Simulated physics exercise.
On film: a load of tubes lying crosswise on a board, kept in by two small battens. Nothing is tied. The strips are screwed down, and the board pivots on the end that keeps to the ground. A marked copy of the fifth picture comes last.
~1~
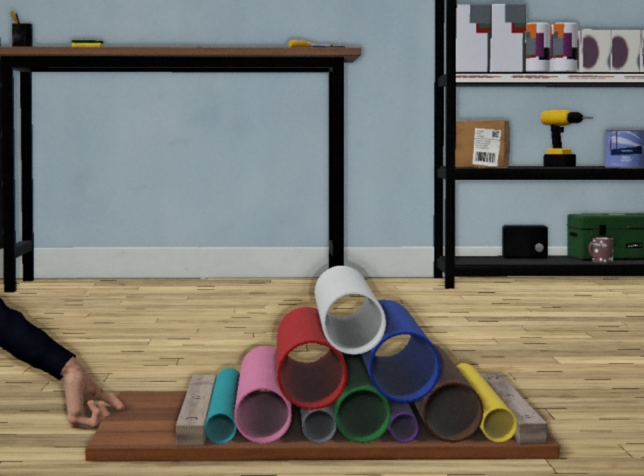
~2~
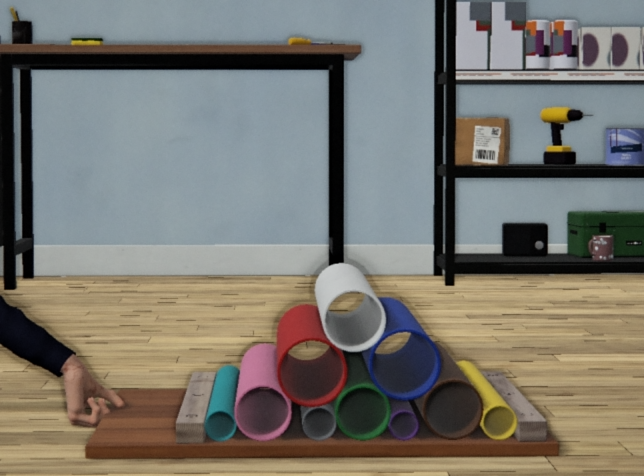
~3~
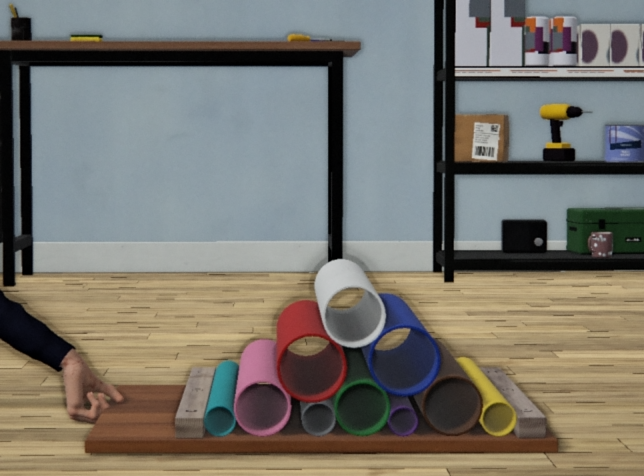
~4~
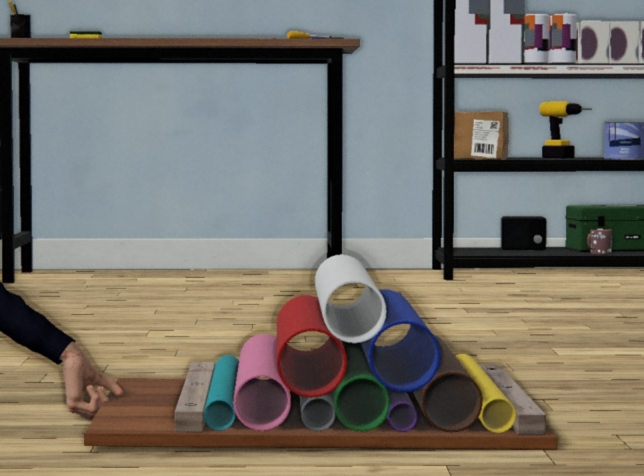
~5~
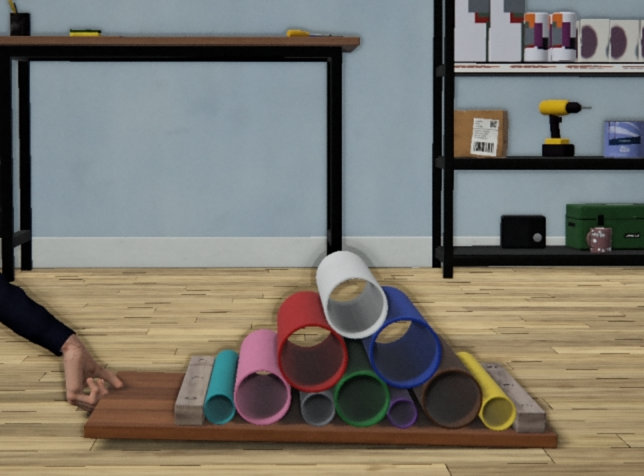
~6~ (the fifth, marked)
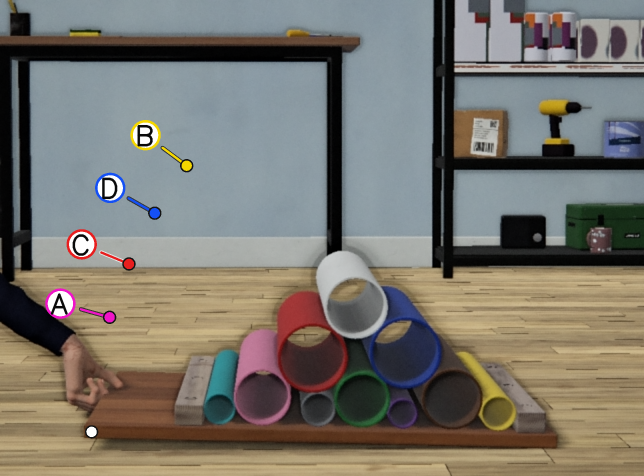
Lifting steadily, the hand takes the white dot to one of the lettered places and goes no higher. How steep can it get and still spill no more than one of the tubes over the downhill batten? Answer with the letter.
Stop at B.
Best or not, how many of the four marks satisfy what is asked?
Four of the four.
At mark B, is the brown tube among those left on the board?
Yes.
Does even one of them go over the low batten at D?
No.
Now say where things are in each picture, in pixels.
Grey tube (319, 426); green tube (363, 416), in the first picture.
Brown tube (453, 410), in the second picture.
Board (318, 406); turquoise tube (220, 421); pink tube (263, 408); white tube (354, 316), in the third picture.
Board (317, 401); turquoise tube (220, 415); pink tube (262, 402), in the fourth picture.
Board (318, 396); turquoise tube (220, 409); pink tube (263, 397), in the fifth picture.
On the marked copy, A at (110, 317); B at (187, 166); C at (129, 264); D at (155, 213); the white dot at (92, 432).
With B. Early on, board at 20°.
Further on, board at 37°.
At the end, board at 37°, none over the low batten.
As for the rest, A none over the low batten; C none over the low batten; D none over the low batten.
